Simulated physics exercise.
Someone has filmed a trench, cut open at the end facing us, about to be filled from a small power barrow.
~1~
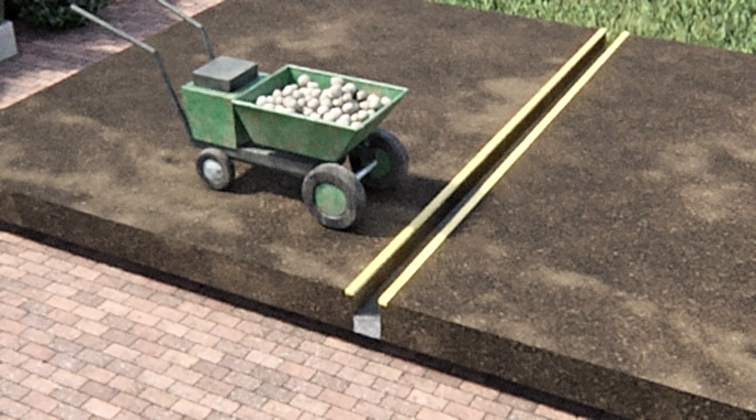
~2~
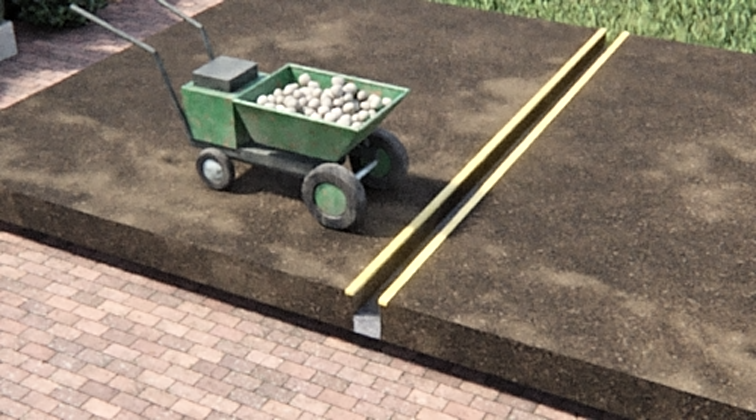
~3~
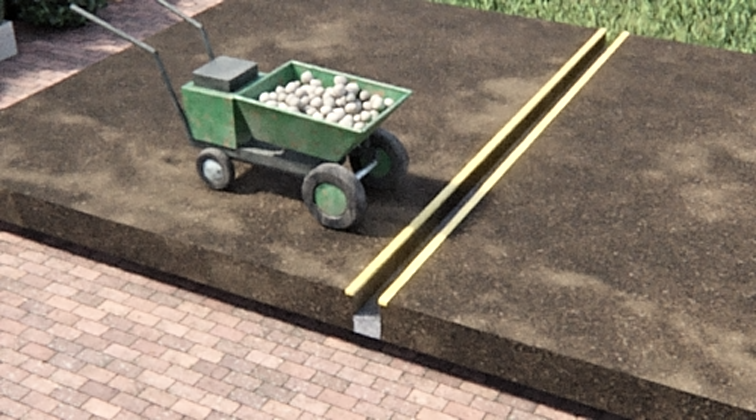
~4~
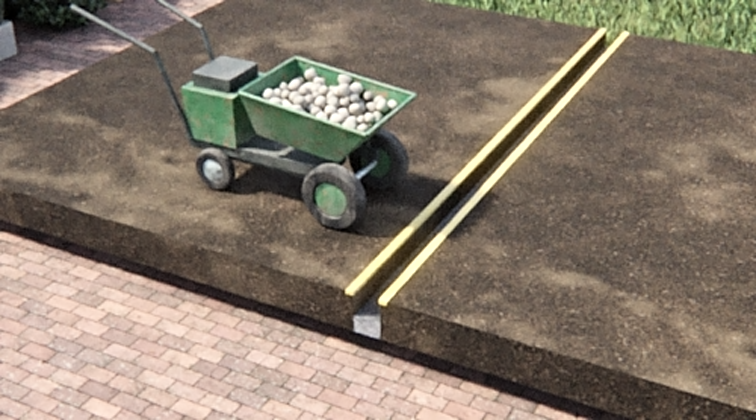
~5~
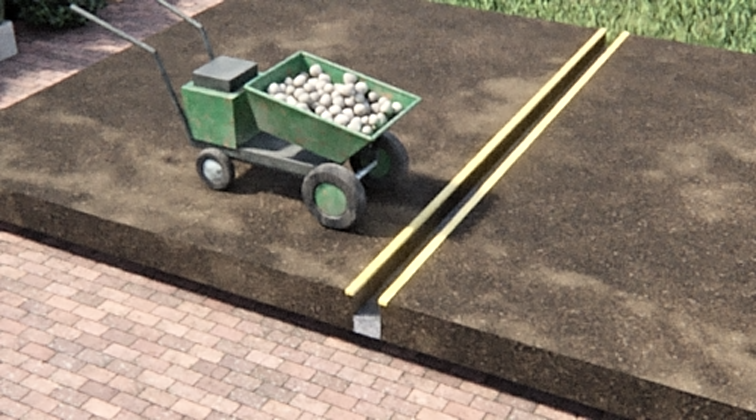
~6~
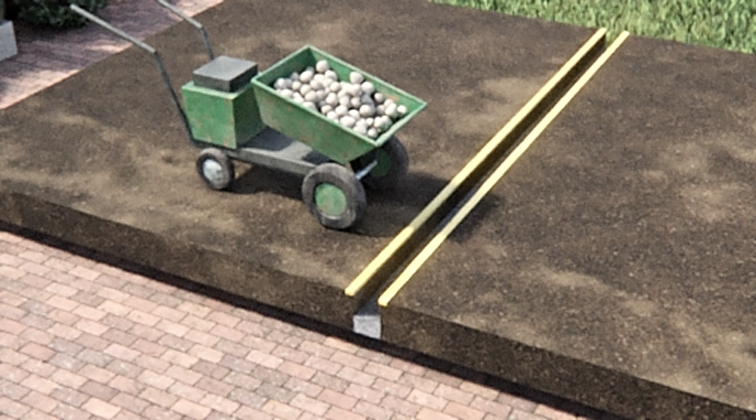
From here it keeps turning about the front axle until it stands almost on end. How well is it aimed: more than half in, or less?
The trench ends with only the smaller part of it.
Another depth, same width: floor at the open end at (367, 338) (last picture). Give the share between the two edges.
It comes to 20 per cent or so.
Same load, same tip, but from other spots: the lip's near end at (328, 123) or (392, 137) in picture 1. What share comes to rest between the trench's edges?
In turn 40 and 0 in a hundred.
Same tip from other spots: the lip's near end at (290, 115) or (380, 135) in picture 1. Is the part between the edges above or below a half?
The first try: The smaller part. The second: Not half.
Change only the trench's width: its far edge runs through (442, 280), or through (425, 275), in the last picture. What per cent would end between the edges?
In turn 80 and 50 in a hundred.
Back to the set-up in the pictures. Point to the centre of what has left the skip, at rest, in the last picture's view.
At about (467, 232).
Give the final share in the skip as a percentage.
Near 20 %.
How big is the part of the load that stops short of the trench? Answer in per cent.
Near 0 %.
Just after the last frame, skip tipped steeply; every one in the skip.
A moment on, skip tipped right over; roughly two thirds in the skip; just a few in or heaped over the trench; roughly a quarter beyond it; just a few falling.
Further on, skip tipped right over; roughly a quarter in the skip; roughly a quarter in or heaped over the trench; roughly two thirds beyond it.
When it is over, skip tipped right over; roughly a quarter in the skip; roughly a quarter in or heaped over the trench; roughly two thirds beyond it.
